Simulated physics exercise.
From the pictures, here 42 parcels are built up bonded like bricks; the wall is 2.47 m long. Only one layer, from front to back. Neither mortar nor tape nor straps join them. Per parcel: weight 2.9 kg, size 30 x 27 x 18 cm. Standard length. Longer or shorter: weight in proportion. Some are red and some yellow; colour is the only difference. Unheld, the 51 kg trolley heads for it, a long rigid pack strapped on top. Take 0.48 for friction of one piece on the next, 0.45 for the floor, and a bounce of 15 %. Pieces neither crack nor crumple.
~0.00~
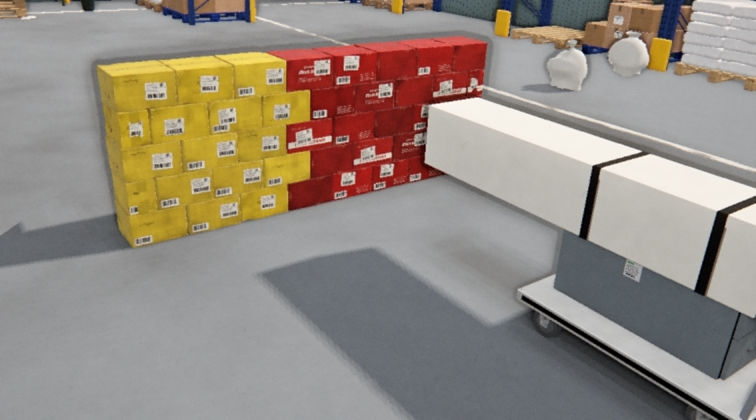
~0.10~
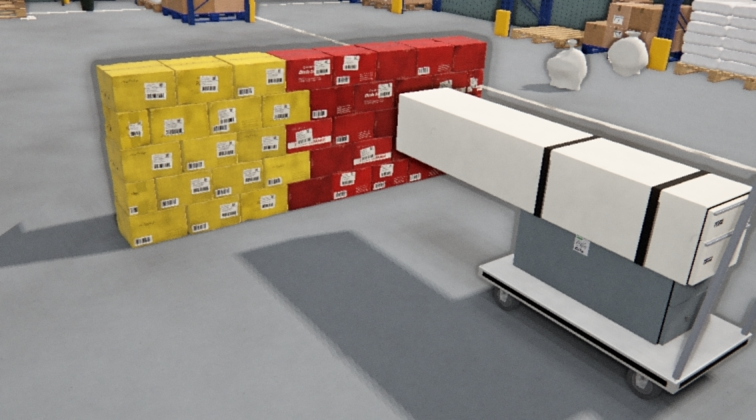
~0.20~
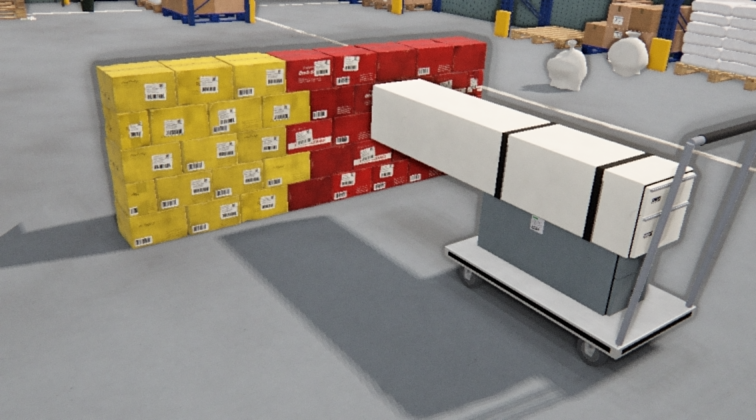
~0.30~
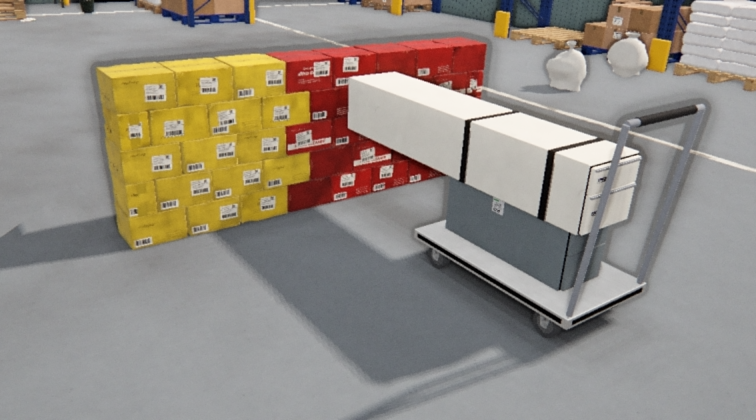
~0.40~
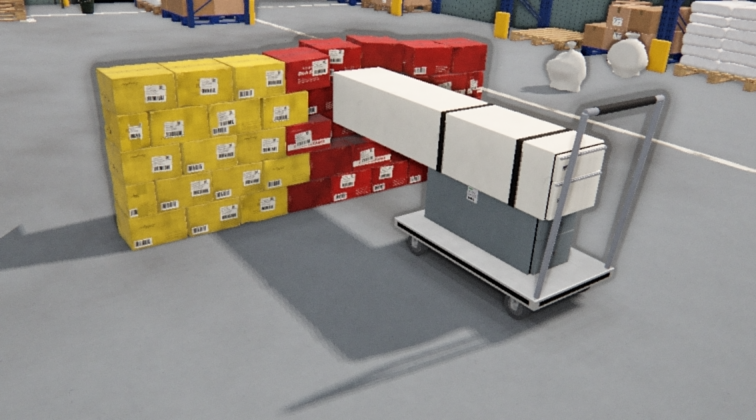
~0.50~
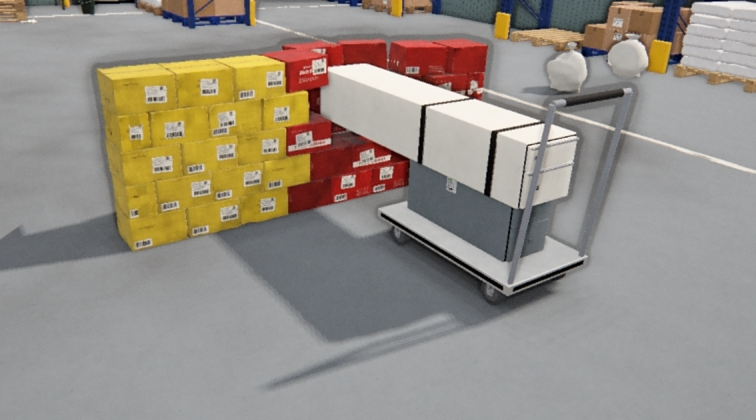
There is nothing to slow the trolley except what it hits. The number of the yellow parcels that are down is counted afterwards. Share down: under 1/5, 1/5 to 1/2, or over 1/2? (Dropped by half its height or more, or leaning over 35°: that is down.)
Under 1/5.
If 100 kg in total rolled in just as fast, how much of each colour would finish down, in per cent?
Result: Red 40 and yellow 0 in a hundred.
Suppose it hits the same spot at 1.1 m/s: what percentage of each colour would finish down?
Red 0%, yellow 0%.
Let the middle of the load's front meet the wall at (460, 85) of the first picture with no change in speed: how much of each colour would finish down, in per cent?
Then red ends 30 per cent down and yellow 0 per cent.
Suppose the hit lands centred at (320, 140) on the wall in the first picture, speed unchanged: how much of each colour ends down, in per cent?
In that case, red 30 and yellow 40 in a hundred end down.
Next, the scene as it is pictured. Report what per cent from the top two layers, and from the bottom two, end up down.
That's 40% up top and 0% at the bottom.
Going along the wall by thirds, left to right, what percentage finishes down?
Per cent by third - left: 0; middle: 40; right: 30.
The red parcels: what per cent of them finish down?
For red, it's 40%.
After 0.74 s, load 63 cm past the wall's line, still rolling; none of the 17 yellow parcels down (6 of 42 in all colours); top yellow parcel unmoved.
After 1.10 s, load 97 cm past the wall's line, still rolling; none of the 17 yellow parcels down (9 of 42 in all colours); top yellow parcel unmoved.
In the end (2.2 s), load 96 cm past the wall's line, stopped; none of the 17 yellow parcels down (9 of 42 in all colours); top yellow parcel unmoved; top red parcel 18 mm from its place. That is 0 per cent. From the last view, middles, top yellow parcel near (137, 89), top red parcel near (458, 56).
